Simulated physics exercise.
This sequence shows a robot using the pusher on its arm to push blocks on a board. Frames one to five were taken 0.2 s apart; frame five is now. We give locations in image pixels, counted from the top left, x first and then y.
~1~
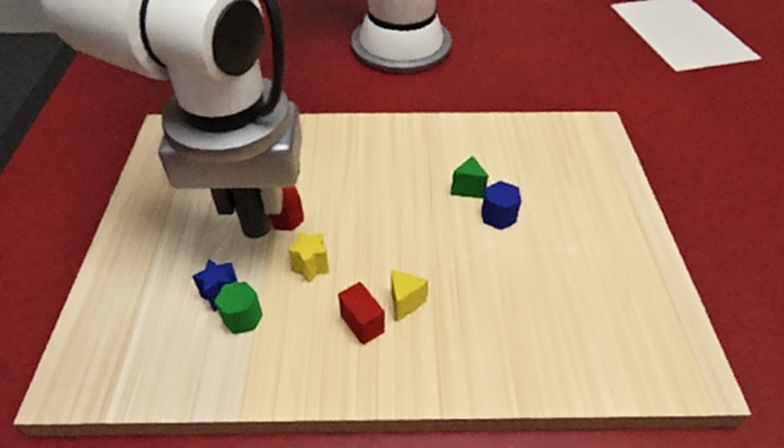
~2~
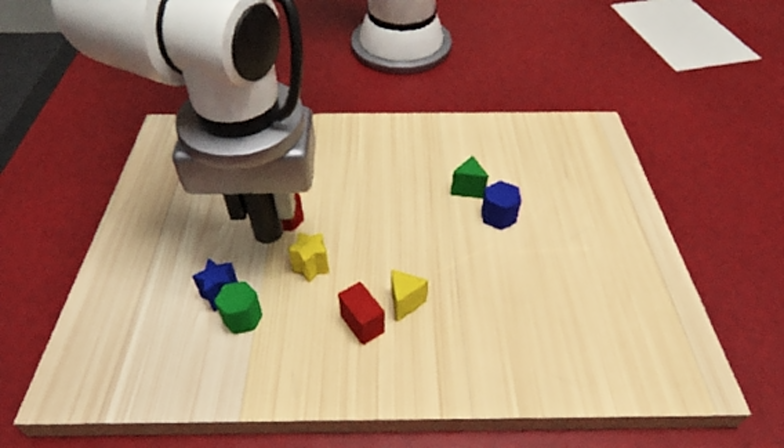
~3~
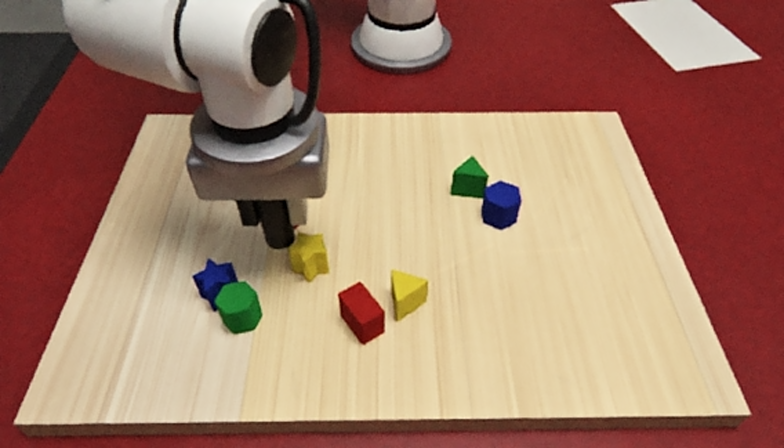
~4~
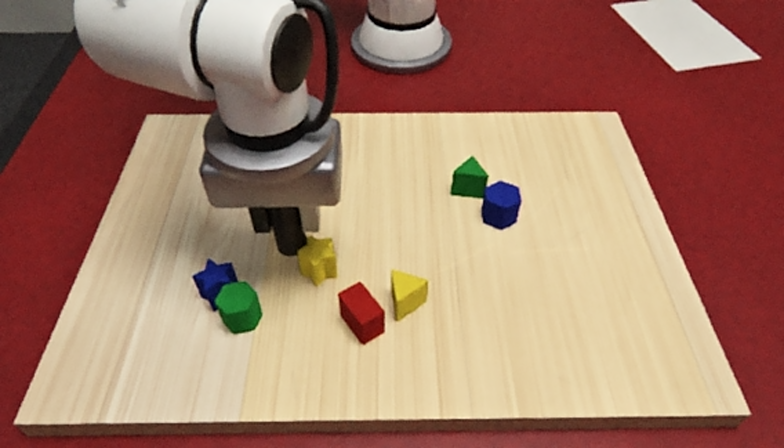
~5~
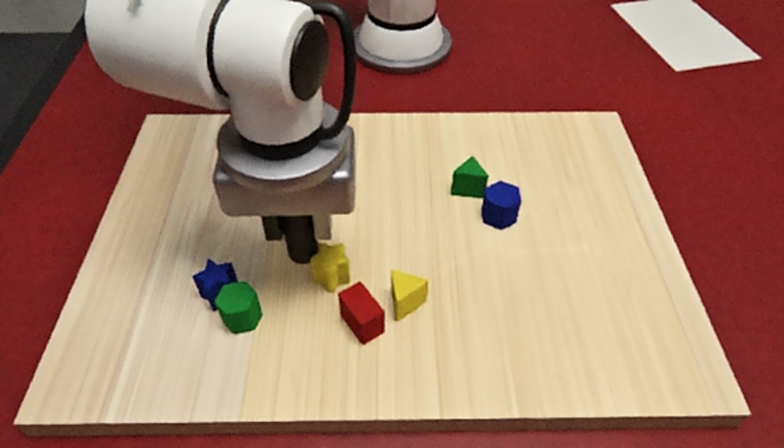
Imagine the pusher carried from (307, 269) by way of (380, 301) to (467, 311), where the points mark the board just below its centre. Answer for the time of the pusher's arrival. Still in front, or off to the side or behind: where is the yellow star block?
It is still ahead of the pusher.
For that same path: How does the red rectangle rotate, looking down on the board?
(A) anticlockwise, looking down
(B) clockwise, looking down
Option B.
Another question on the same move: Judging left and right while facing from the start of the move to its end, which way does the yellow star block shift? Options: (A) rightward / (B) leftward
(B)
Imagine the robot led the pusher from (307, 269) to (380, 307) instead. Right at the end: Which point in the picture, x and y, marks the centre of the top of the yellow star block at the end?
Its top face will be centred at roughly (407, 274).
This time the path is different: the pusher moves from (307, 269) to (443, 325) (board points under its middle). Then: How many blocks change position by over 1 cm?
I'd say three or more blocks get shifted by more than about 1 cm.
What follows on the original path. One third of the way, pusher at (353, 277); yellow star block at (383, 272), turned 20° anticlockwise; red rectangle at (372, 307), turned 35° clockwise; yellow three-sided block at (413, 283), turned 25° clockwise.
Two thirds of the way, pusher at (411, 289); yellow star block at (440, 277), turned 35° anticlockwise; red rectangle at (375, 312), turned 45° clockwise; yellow three-sided block at (469, 285), turned 30° clockwise.
At the end, pusher at (470, 295); red hexagon still; yellow star block at (497, 278), turned 45° anticlockwise; red rectangle at (375, 312), turned 45° clockwise; yellow three-sided block at (527, 284), turned 15° clockwise.
